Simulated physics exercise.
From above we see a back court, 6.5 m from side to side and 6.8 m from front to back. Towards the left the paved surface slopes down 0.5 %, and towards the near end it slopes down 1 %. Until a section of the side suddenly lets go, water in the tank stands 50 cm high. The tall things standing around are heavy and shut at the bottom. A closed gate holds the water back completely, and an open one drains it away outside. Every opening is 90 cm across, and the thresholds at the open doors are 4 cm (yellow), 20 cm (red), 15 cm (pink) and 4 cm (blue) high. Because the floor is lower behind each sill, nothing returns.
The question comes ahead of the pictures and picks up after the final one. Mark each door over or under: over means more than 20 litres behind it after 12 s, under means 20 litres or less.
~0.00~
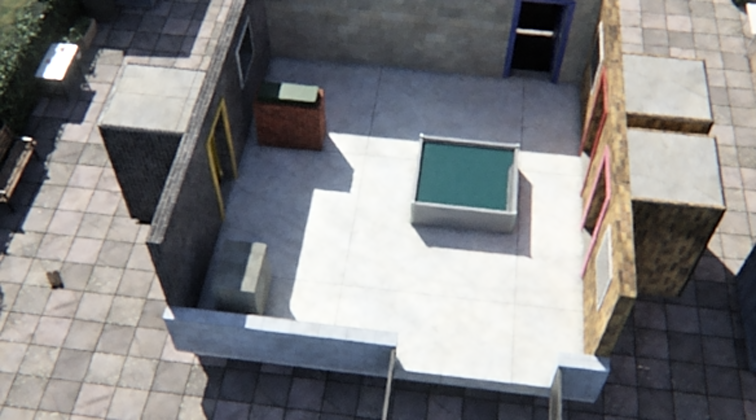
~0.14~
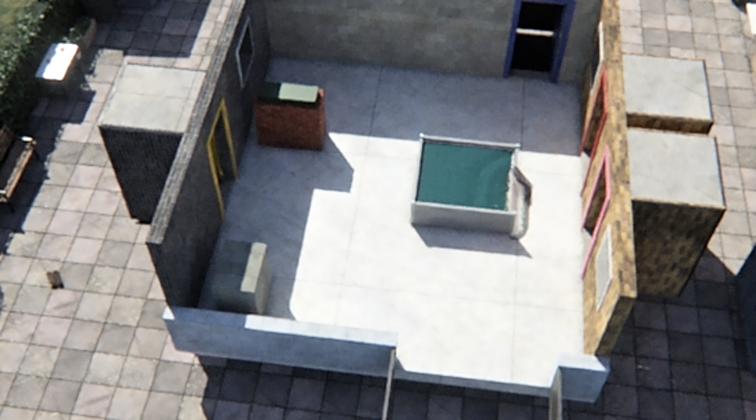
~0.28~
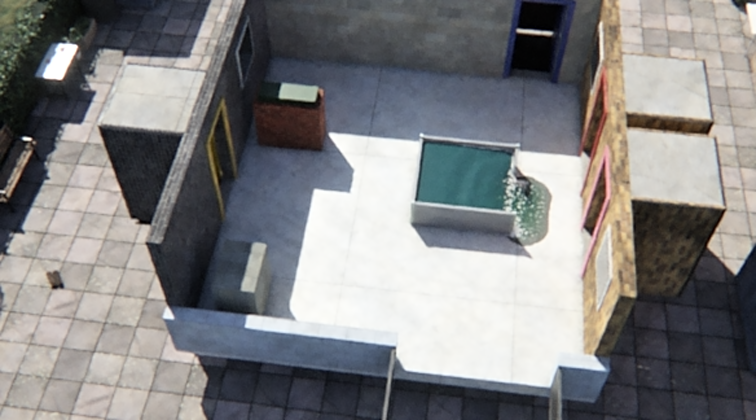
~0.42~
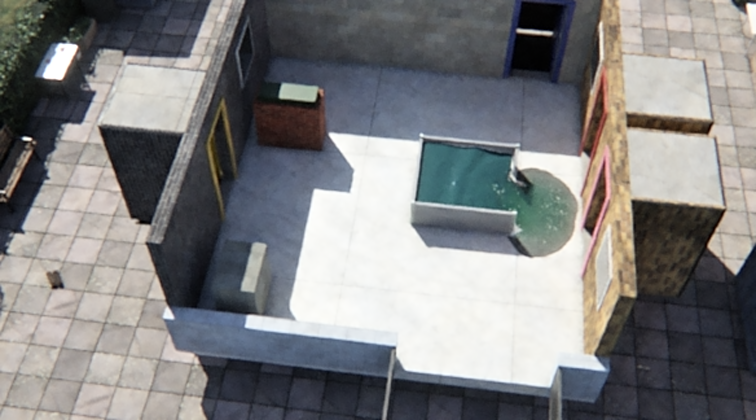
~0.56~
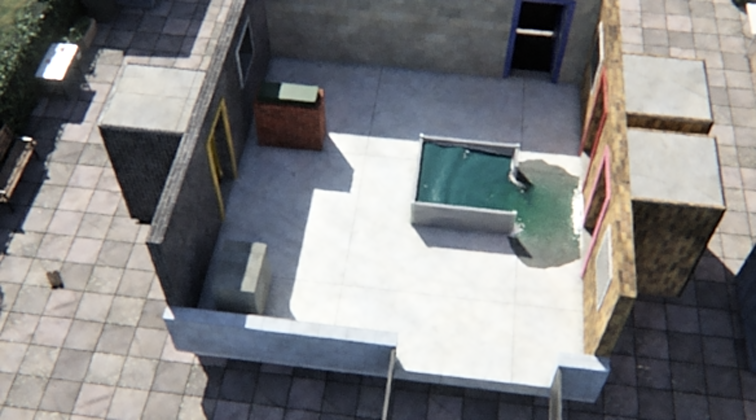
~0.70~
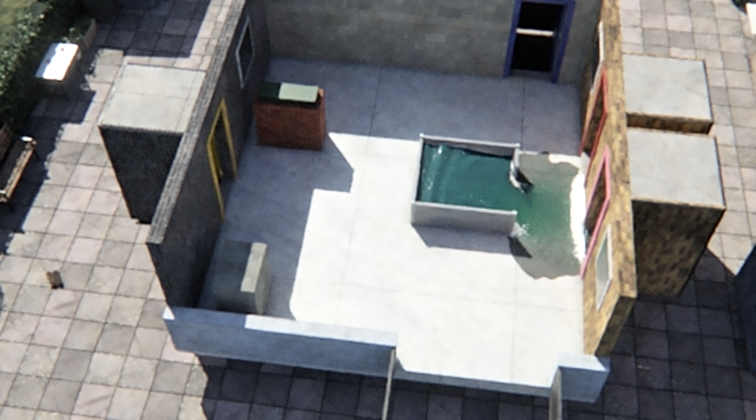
Yellow door under, red door under, pink door over, blue door over.
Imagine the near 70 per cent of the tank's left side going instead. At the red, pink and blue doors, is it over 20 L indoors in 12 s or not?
Result: Red limit not passed, pink limit not passed, blue limit not passed.
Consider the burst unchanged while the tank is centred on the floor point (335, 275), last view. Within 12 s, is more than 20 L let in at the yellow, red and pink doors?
Result - yellow door does not exceed it, red door does not exceed it, pink door does not exceed it.
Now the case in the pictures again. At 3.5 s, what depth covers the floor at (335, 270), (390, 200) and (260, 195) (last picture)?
Spot by spot: Some 0, 0, then 0 cm.
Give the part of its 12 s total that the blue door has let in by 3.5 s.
Roughly 45 percent is in by then.
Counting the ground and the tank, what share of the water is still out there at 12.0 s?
I'd put it at some 54 percent still there.
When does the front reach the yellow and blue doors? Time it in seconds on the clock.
So yellow at 10.0 s, and blue at 2.2 s.
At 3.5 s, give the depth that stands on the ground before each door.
Measured in centimetres, the yellow door gives 0, the red door 10, the pink door 13 and the blue door 11.
After 1.4 s water covers 10 % of the floor and is deepest (34 cm) near (569, 217); yellow door not reached, red door 17 cm at the sill, 0 L in, pink door 26 cm at the sill, 15 L in, blue door not reached.
After 2.2 s water covers 20 % of the floor and is deepest (27 cm) near (581, 377); yellow door not reached, red door 17 cm at the sill, 2 L in, pink door 23 cm at the sill, 50 L in, blue door not reached.
After 3.5 s water covers 30 % of the floor and is deepest (18 cm) near (581, 377); yellow door not reached, red door 10 cm at the sill, 2 L in, pink door 13 cm at the sill, 67 L in, blue door 11 cm at the sill, 28 L in.
After 7.0 s water covers 55 % of the floor and is deepest (9 cm) near (581, 377); yellow door not reached, red door 5 cm at the sill, 3 L in, pink door 6 cm at the sill, 68 L in, blue door 5 cm at the sill, 62 L in.
After 12.0 s water covers 60 % of the floor and is deepest (4 cm) near (558, 374); yellow door 1 cm at the sill, 0 L in, red door 2 cm at the sill, 3 L in, pink door 3 cm at the sill, 68 L in, blue door 1 cm at the sill, 64 L in.
